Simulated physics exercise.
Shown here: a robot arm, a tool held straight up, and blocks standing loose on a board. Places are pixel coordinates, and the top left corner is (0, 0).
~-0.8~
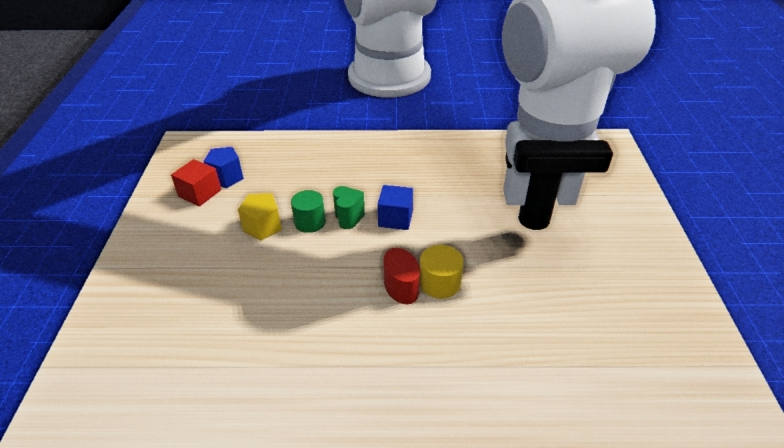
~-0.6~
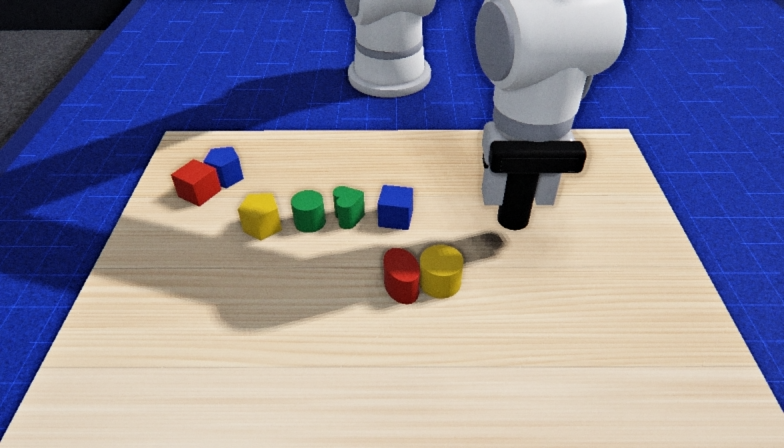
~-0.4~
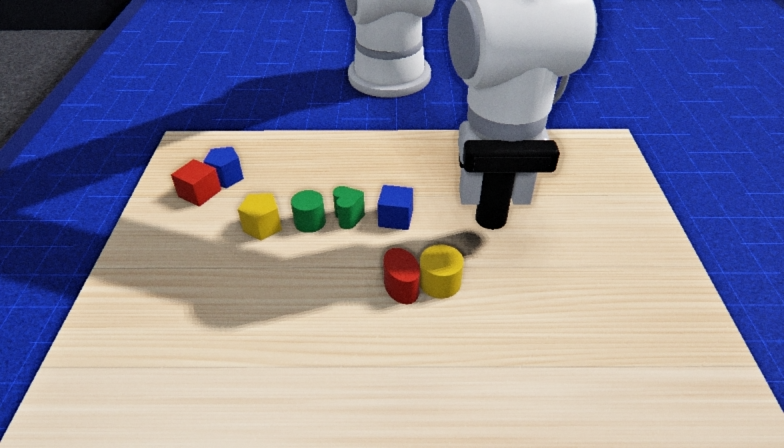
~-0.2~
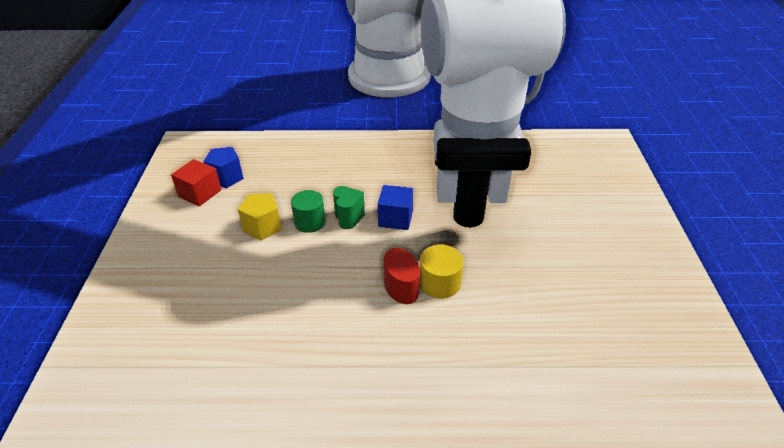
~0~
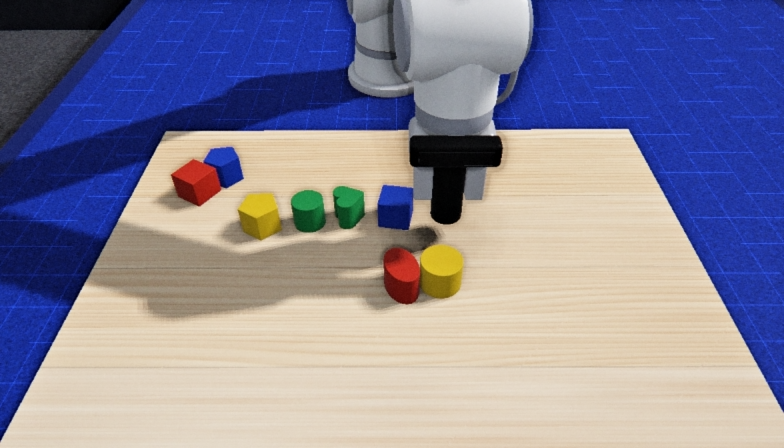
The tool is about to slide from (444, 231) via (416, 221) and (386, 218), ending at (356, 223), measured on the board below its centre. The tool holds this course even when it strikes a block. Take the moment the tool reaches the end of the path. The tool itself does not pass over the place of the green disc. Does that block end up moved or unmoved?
Here the green disc moves off its spot.
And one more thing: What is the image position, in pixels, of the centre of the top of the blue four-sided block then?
When the path ends, it will be at (338, 184).
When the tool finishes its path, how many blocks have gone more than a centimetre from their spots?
It should be three or more, as far as I can tell.
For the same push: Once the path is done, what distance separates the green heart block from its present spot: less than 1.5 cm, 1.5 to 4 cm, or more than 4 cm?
That block covers upwards of 4 cm.
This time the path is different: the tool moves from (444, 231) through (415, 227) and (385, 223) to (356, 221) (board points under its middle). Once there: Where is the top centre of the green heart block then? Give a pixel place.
Close to (329, 187).
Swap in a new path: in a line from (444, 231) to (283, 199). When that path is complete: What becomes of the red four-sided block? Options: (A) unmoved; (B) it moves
(A)
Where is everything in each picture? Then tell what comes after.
In the first picture, tool's lower end (534, 220); yellow pentagonal block (258, 204); green disc (307, 200); green heart block (347, 195); blue four-sided block (396, 196).
In the second picture, tool (513, 220); blocks still.
In the third picture, tool (491, 220); blocks still.
In the fourth picture, tool (468, 218); blocks still.
In the fifth picture, tool (446, 215); yellow pentagonal block (258, 204); green disc (307, 200); green heart block (347, 195); blue four-sided block (396, 196).
On the path given first. One third of the way, tool (416, 205); blue four-sided block (386, 193).
Two thirds of the way, tool (386, 202); green disc (298, 200); green heart block (325, 193); blue four-sided block (357, 188).
At the end, tool (355, 207); yellow pentagonal block (256, 205); green disc (289, 200); green heart block (306, 184), turned 45° anticlockwise; blue four-sided block (338, 184), turned 50° clockwise.
